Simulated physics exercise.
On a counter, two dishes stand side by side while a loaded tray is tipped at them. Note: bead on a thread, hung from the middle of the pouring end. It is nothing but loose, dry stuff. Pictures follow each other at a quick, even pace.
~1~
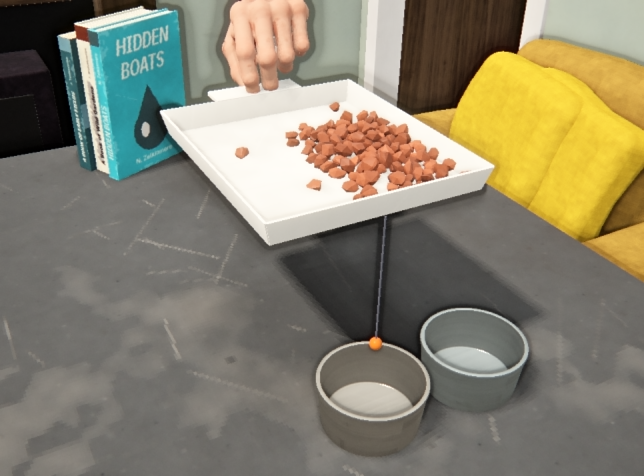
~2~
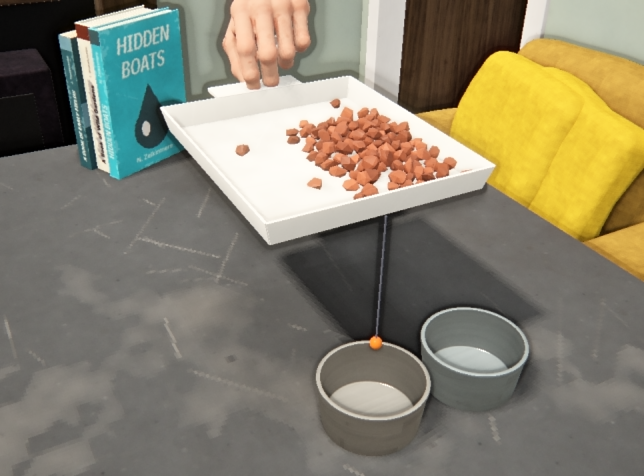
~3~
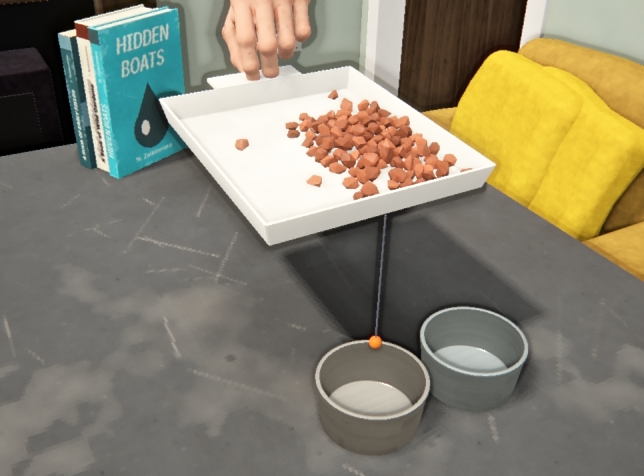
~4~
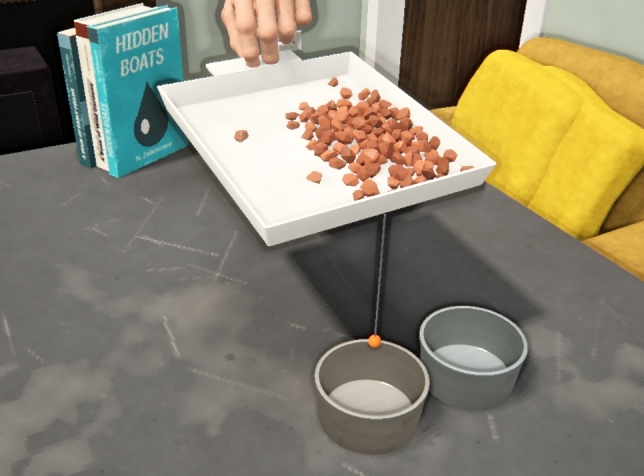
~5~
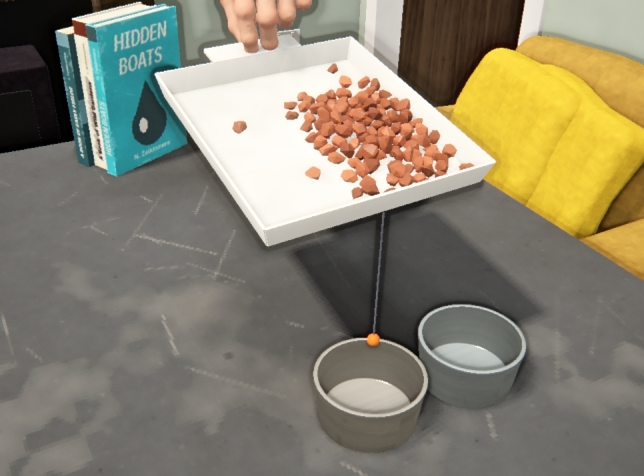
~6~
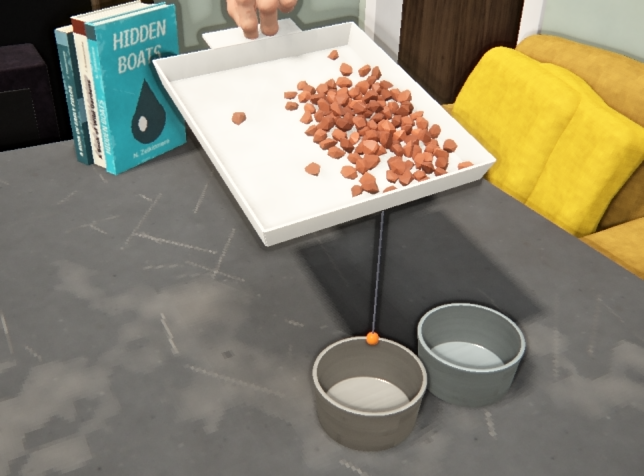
The clip opens on a white tray of reddish-brown chunks held by a hand above two round dishes on a dark, scuffed tabletop, an orange bead hanging beneath its near edge. The hand gradually raises the far side, steepening the tray's slant, while the chunks stay heaped toward the right.
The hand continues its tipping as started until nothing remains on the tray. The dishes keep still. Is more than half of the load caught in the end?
So the dishes mostly fail at catching it, really.
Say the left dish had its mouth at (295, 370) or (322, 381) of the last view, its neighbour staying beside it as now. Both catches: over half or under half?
Well, not up to half at the first spot and not up to half at the second.
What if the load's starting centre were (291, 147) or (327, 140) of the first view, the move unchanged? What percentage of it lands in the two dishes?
Around 30 then around 30 per cent.
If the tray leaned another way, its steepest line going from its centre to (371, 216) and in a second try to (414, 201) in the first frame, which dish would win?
Outcome one: The left side; outcome two: The right side.
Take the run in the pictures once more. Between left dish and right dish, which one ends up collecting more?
More ends in the left one.
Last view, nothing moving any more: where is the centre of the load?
The centre comes to rest close to (366, 443).
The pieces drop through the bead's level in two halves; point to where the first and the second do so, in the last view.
Starting near (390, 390), moving on to near (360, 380).
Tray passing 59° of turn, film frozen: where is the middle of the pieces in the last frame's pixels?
The load's middle is around (383, 179).
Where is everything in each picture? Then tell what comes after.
The first picture shows corners of the pouring end near (269, 218) and (484, 165), level; middle of the load near (373, 153), bits of crushed brick; left dish near (402, 431); right dish near (505, 388); bead on its thread near (376, 344).
The second picture shows corners of the pouring end near (270, 218) and (485, 164), level; middle of the load near (373, 151).
The third picture shows corners of the pouring end near (270, 219) and (485, 163), tipped barely, lowest at the left corner; middle of the load near (373, 147).
The fourth picture shows corners of the pouring end near (269, 221) and (486, 161), tipped a little, lowest at the left corner; middle of the load near (374, 141).
The fifth picture shows corners of the pouring end near (268, 222) and (485, 159), tipped a little, lowest at the left corner; middle of the load near (373, 134).
The sixth picture shows corners of the pouring end near (268, 224) and (486, 158), tipped a little, lowest at the left corner; middle of the load near (373, 128); left dish near (399, 426); right dish near (501, 383).
Shortly afterwards, tray tipped steeply; all but a few on the tray; only a few in the air.
Next, tray tipped right over; near half on the tray; a little in the left dish; near a quarter outside both; a little in the air.
Some moments later, tray tipped past a quarter turn; near a third in the left dish; near two thirds outside both.
In the end, tray tipped past a quarter turn; near a third in the left dish; none at all in the right dish; near two thirds outside both.
